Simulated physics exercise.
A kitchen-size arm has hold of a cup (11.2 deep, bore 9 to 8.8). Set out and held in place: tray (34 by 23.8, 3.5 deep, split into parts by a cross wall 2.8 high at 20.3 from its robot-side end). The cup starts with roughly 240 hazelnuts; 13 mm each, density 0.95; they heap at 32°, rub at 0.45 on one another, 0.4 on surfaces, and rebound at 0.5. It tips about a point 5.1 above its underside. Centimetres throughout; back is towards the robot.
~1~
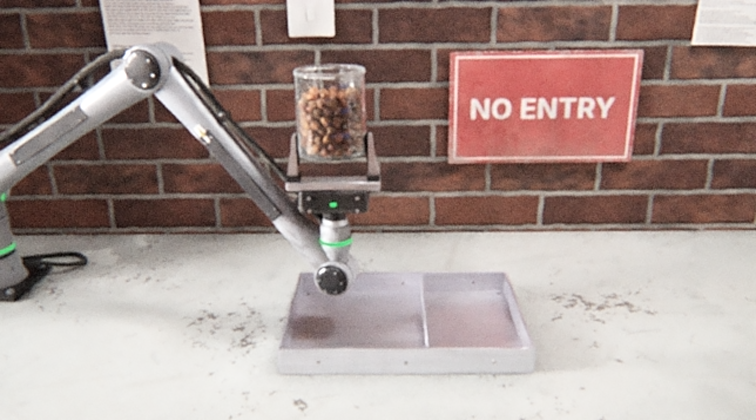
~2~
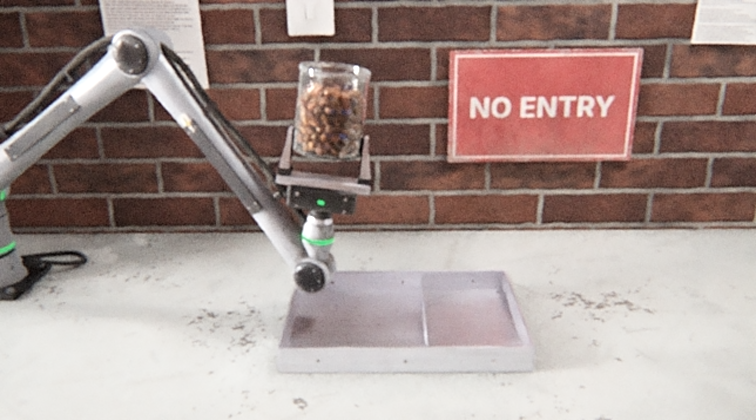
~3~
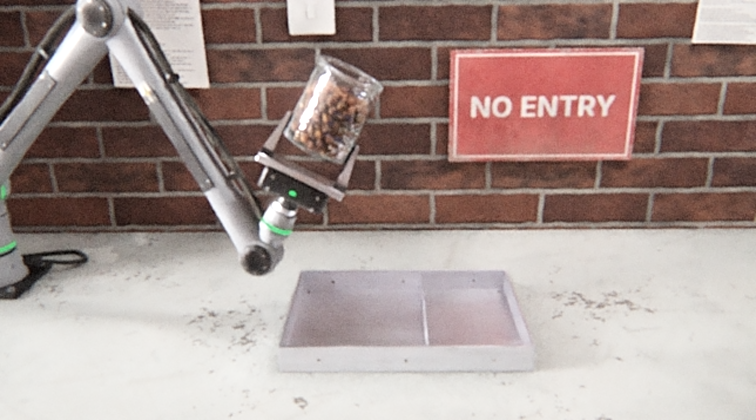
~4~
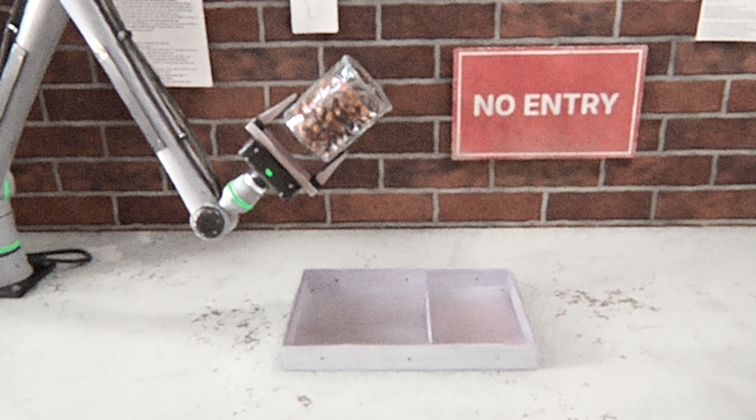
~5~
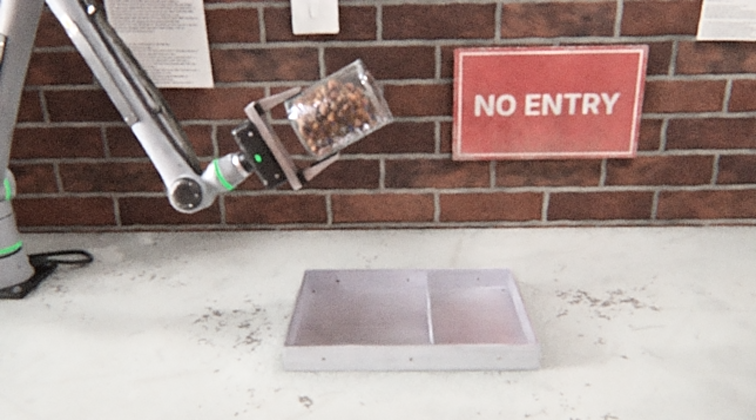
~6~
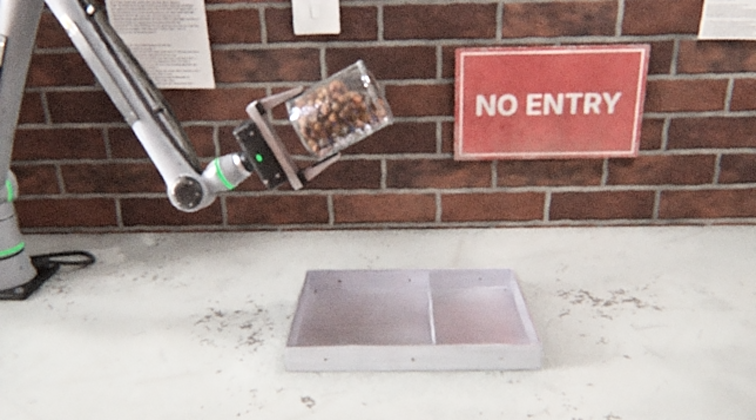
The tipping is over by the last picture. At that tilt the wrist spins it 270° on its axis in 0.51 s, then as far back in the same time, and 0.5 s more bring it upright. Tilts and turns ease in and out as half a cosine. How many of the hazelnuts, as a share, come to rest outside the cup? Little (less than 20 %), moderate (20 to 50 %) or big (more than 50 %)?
Share outside the cup: Little (less than 20 %).
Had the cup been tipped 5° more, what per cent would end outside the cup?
Then about 5 per cent.
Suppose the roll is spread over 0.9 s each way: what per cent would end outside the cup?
In that case some 5 per cent.
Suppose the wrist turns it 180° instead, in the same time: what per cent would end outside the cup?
In that case some 0 per cent.
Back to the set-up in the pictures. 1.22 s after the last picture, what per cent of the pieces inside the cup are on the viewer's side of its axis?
About 50 per cent.
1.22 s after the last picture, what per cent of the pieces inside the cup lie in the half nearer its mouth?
Some 35 per cent.
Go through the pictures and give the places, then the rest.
Cup middle at (331, 113), upright; upper third of the load around (331, 101), from x 305 to 360, top at y 90; 243 in the cup, in the first frame.
Cup middle at (331, 111), tipped 8°; upper third of the load around (331, 101), from x 300 to 360, top at y 85, in the second frame.
Cup middle at (333, 111), tipped 28°; upper third of the load around (330, 101), from x 295 to 365, top at y 80, in the third frame.
Cup middle at (337, 110), tipped 50°; upper third of the load around (333, 99), from x 295 to 370, top at y 80, in the fourth frame.
Cup middle at (339, 112), tipped 62°; upper third of the load around (333, 99), from x 295 to 370, top at y 85, in the fifth frame.
Cup middle at (340, 112), tipped 63°; upper third of the load around (333, 101), from x 300 to 380, top at y 85; 243 in the cup, in the sixth frame.
Then, 0.61 s after the last picture, tipped 63°, highest piece 37 above the table; 242 in the cup, 1 in flight or on a rim.
Then, 1.22 s after the last picture, tipped 42°, highest piece 36 above the table; 241 in the cup, 1 in the robot-side part, 1 in the far-side part.
Then, 1.72 s after the last picture, upright, highest piece 39 above the table; 241 in the cup, 1 in the robot-side part, 1 in the far-side part.
Then, 2.42 s after the last picture, upright, highest piece 38 above the table; 241 in the cup, 1 in the robot-side part, 1 in the far-side part.
Final count, 241 in the cup, 1 in the robot-side part, 1 in the far-side part. That is 1 % outside the cup.
